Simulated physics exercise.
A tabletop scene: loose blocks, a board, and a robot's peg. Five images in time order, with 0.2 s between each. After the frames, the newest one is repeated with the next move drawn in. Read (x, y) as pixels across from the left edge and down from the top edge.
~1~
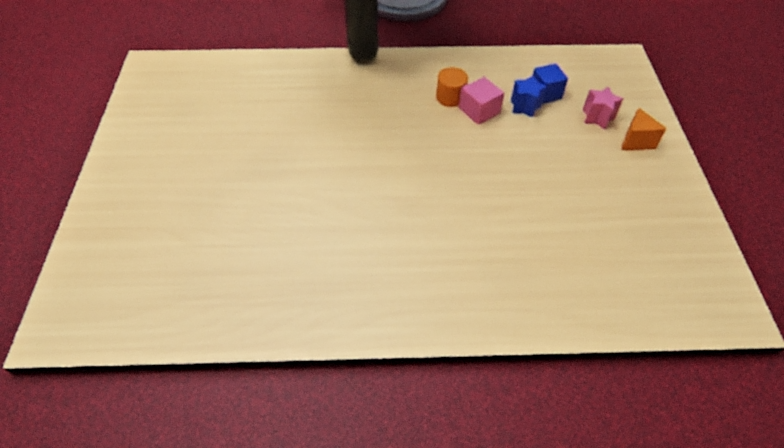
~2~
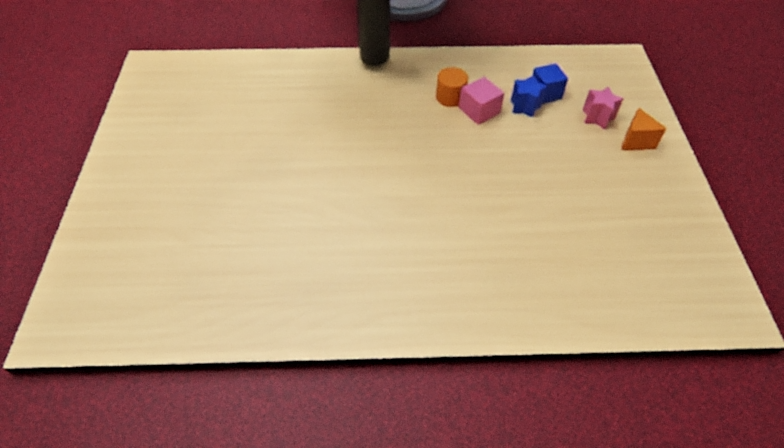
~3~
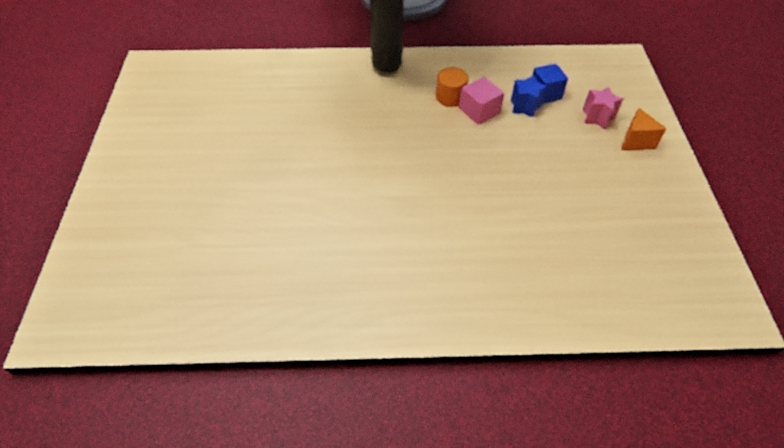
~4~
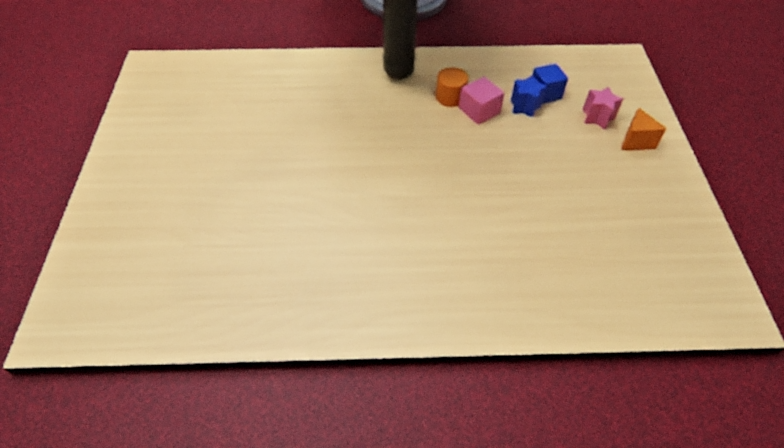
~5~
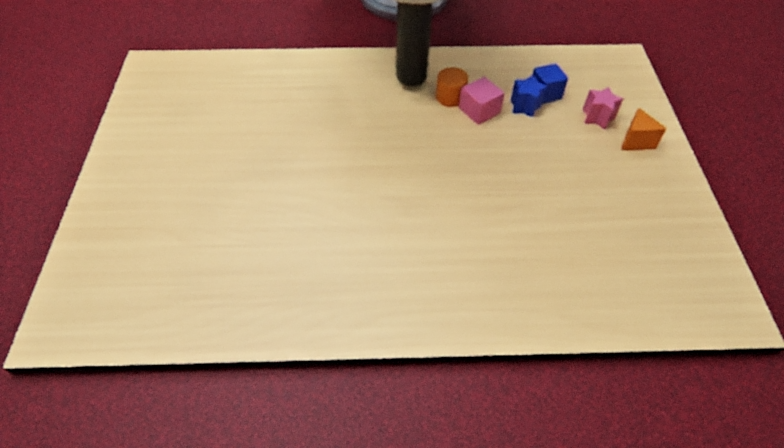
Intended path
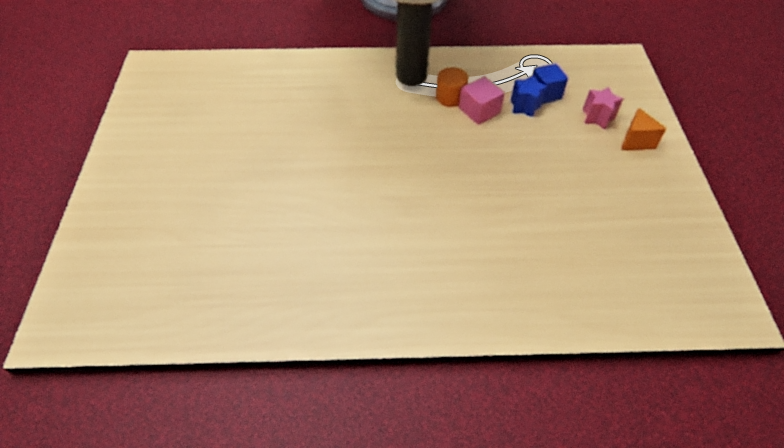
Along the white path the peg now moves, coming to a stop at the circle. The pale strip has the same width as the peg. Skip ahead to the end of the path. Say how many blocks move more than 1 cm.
My best guess is that a pair of blocks move over 1 cm.
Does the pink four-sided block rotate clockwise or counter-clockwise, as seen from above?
Answer: Against the clock.
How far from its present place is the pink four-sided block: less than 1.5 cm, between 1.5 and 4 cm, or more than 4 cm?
Final distance: 1.5 to 4 cm.
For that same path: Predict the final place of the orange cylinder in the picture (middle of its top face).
Around pixel (479, 87).
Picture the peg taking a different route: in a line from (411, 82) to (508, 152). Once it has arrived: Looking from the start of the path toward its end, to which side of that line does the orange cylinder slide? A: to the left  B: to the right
The one that fits is A, to the left.
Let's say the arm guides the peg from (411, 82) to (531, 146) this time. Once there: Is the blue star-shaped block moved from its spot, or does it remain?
That block stays.
The drawn path runs from (411, 82) through (458, 88) and (502, 82) to (537, 66).
On the path given first. One third of the way, peg (459, 82); orange cylinder (475, 86); pink four-sided block (501, 101), turned 25° anticlockwise.
Two thirds of the way, peg (503, 76); orange cylinder (479, 87); pink four-sided block (504, 103), turned 20° anticlockwise.
At the end, peg (538, 60); orange cylinder (479, 87); pink four-sided block (504, 103), turned 20° anticlockwise; blue four-sided block not moved.
